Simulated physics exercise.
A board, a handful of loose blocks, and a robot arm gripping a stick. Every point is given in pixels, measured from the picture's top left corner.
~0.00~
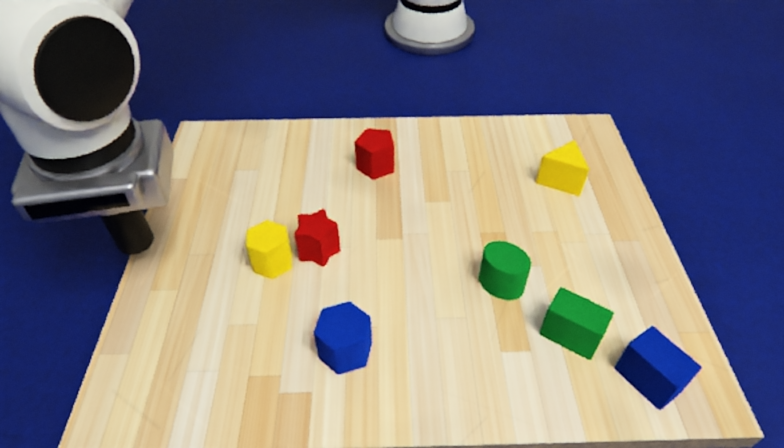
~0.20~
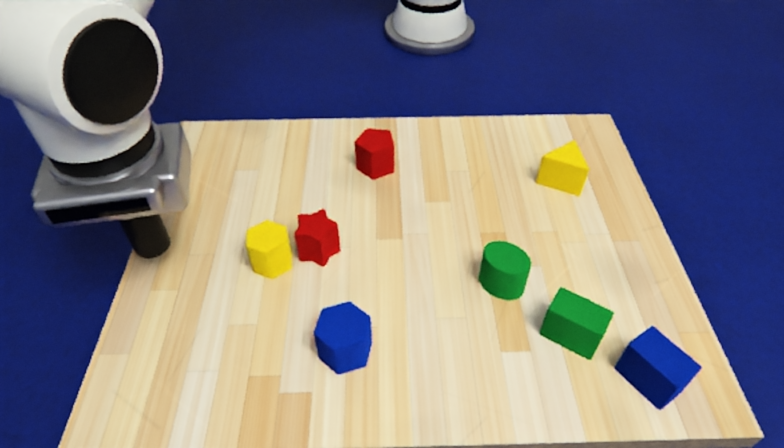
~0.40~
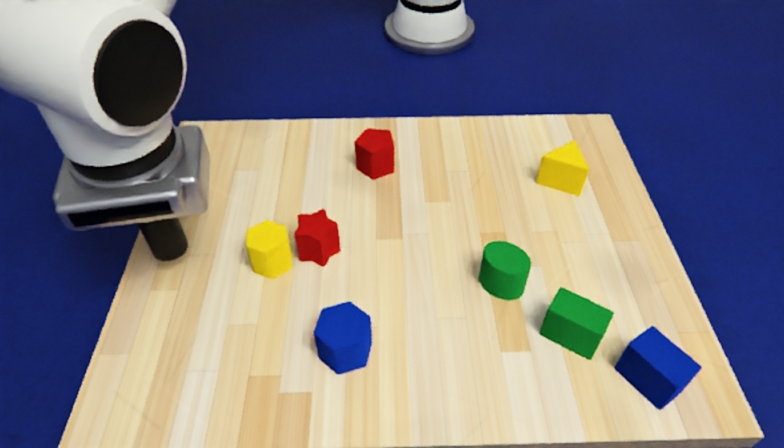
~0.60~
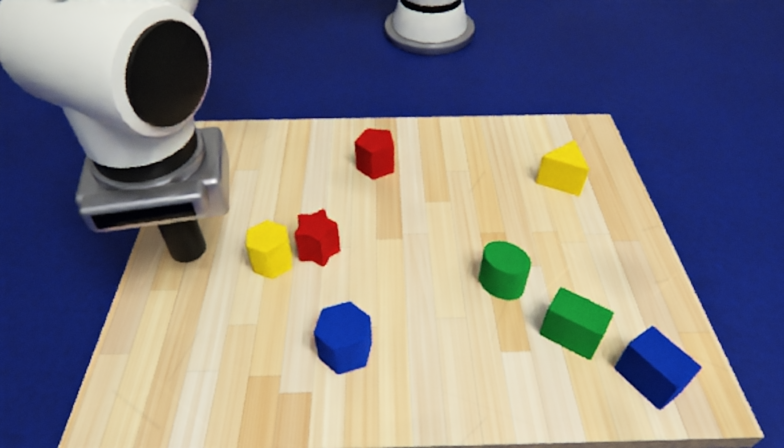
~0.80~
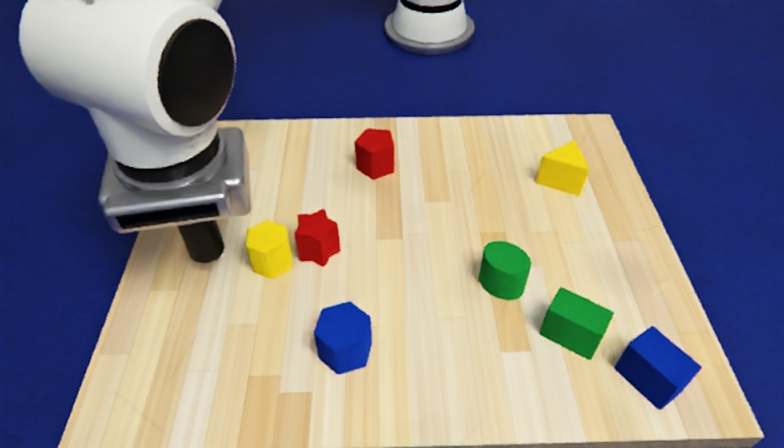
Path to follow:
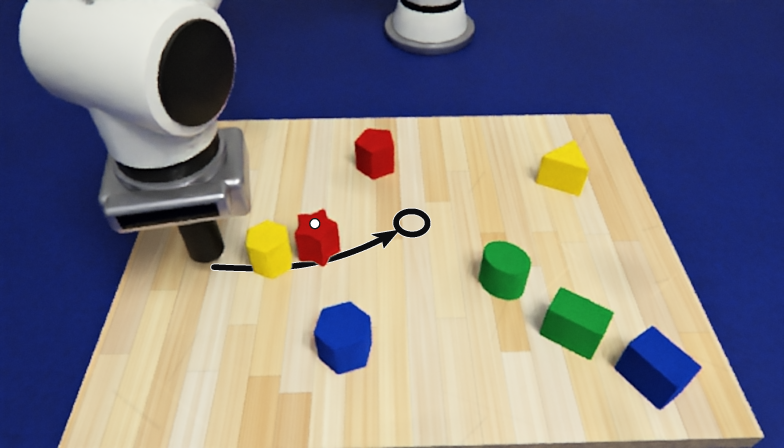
Robot arm holding a dark stick moving slowly right toward a yellow hexagonal block, while coloured blocks sit still on a wooden board.
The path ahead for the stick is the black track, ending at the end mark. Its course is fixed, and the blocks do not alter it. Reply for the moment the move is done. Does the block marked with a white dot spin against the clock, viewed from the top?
Yes
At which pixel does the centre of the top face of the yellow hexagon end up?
The middle of the upper face of the yellow hexagon will lie at about (448, 199) in the picture.
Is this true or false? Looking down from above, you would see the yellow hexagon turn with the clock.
That is true.
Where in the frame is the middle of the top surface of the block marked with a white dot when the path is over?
Its top face will be centred at roughly (433, 175).
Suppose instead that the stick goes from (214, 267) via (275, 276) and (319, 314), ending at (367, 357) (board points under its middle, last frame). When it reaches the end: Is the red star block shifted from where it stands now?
In short: Yes.
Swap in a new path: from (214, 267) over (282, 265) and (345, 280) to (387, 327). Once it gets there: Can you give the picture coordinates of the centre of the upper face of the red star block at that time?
For the centre of its top, I'd go with (381, 209).
Path on the board, from (214, 267) by way of (285, 267) and (355, 251) to (412, 223); the dot is on the red star block.
What follows on the original path. One third of the way, stick (282, 250); yellow hexagon (317, 232); red star block (349, 216), turned 30° anticlockwise.
Two thirds of the way, stick (354, 234); yellow hexagon (388, 214), turned 15° anticlockwise; red star block (407, 193), turned 65° anticlockwise.
At the end, stick (412, 206); yellow hexagon (448, 199), turned 25° clockwise; red star block (433, 175), turned 105° anticlockwise.
